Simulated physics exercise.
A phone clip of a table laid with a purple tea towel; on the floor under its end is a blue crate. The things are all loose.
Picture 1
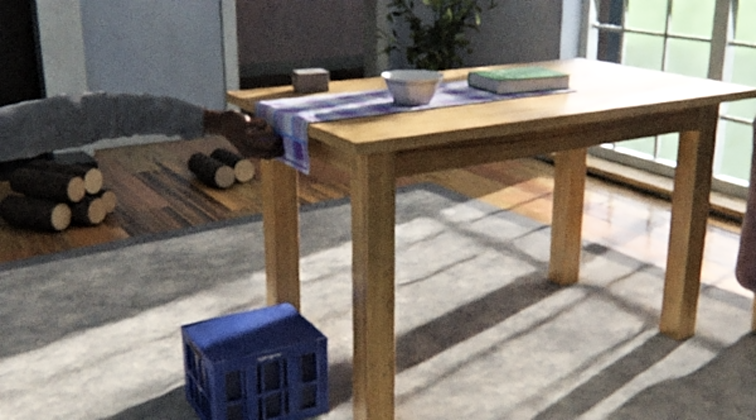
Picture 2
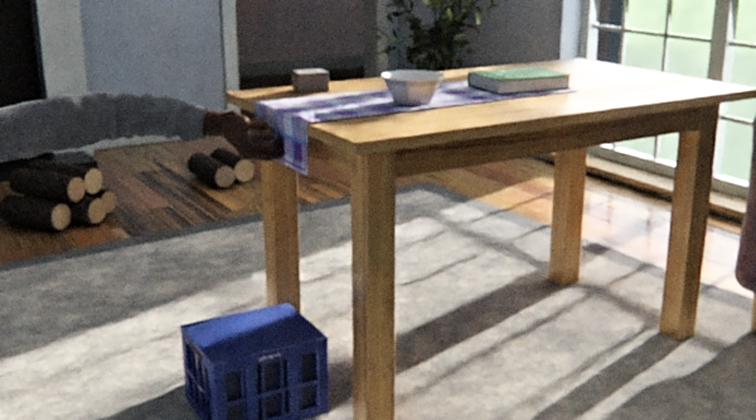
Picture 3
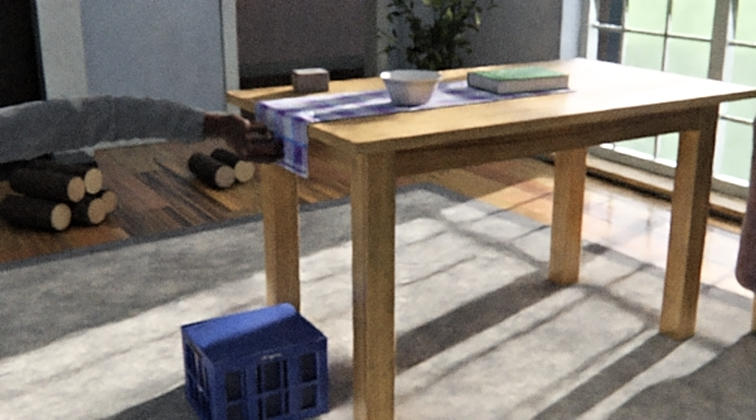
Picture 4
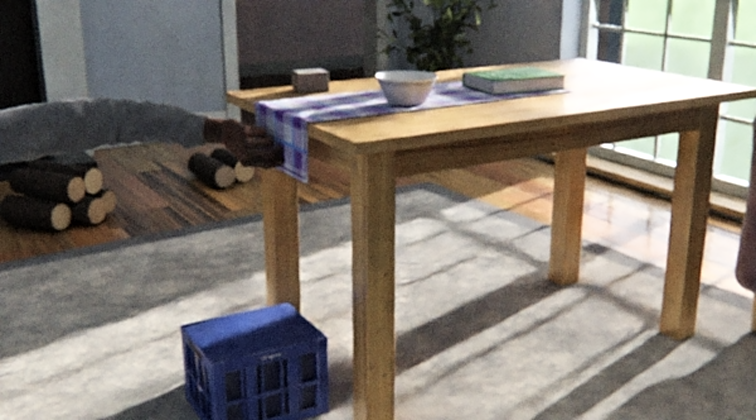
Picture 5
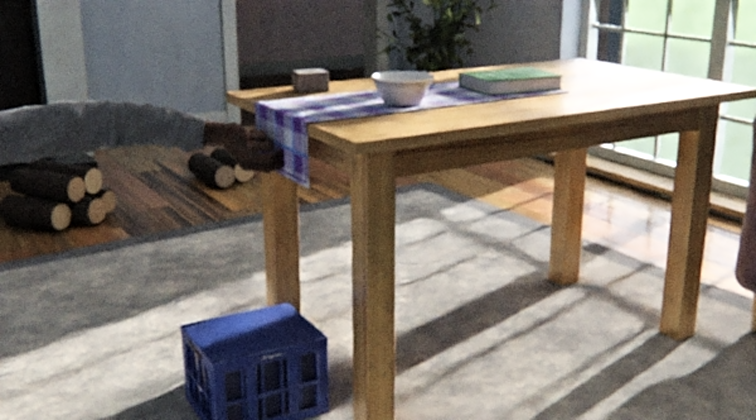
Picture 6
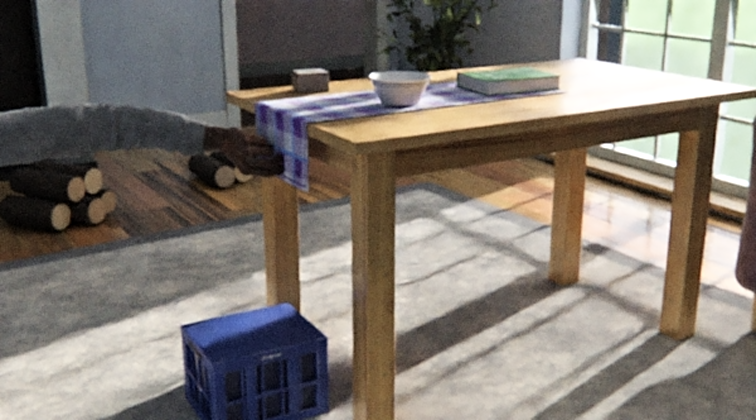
An arm in a grey sleeve reaches in from the left to the end of a wooden table in a sunlit room, seen from a fixed, slightly raised view. A purple checked cloth lies under a white bowl and green book, beside a small grey block, with a blue crate and logs on the floor. The hand draws the cloth slightly left and down over the edge, the bowl and book shifting with it while the block stays still.
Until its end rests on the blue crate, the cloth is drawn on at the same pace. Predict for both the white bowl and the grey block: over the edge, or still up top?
Prediction: The white bowl goes over the edge; the grey block is still up top.
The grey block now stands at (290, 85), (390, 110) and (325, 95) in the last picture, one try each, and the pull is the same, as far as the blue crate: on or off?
Well, the first time it does not fall, the second time it does not fall, and the third time it does not stay up.
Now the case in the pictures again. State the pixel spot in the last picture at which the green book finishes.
Somewhere close to pixel (387, 94) in the last view.
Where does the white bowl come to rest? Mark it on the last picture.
About (246, 303).
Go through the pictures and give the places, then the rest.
Tea towel end (308, 175); white bowl (413, 75); grey block (310, 71); green book (519, 73); top of the crate (243, 345), in the first frame.
Tea towel end (307, 176), far hem (579, 91); grey block (310, 71); grey block stands beside the cloth, in the second frame.
Tea towel end (308, 178); white bowl (412, 75), in the third frame.
Tea towel end (308, 184), far hem (574, 91); grey block (310, 71), in the fourth frame.
Tea towel end (309, 188); white bowl (403, 76), in the fifth frame.
Tea towel end (308, 192), far hem (568, 92); white bowl (400, 76); grey block (310, 71); top of the crate (243, 345), in the sixth frame.
Then, 1.00 s later than the last view, hem going down; bowl carried along near (346, 96); block as before.
Then, 2.22 s later than the last view, hem going down; bowl down below near (248, 278); block as before.
Finally, hem on the crate; bowl down below near (246, 303); block as before. The white bowl falls off and the grey block remains up there.
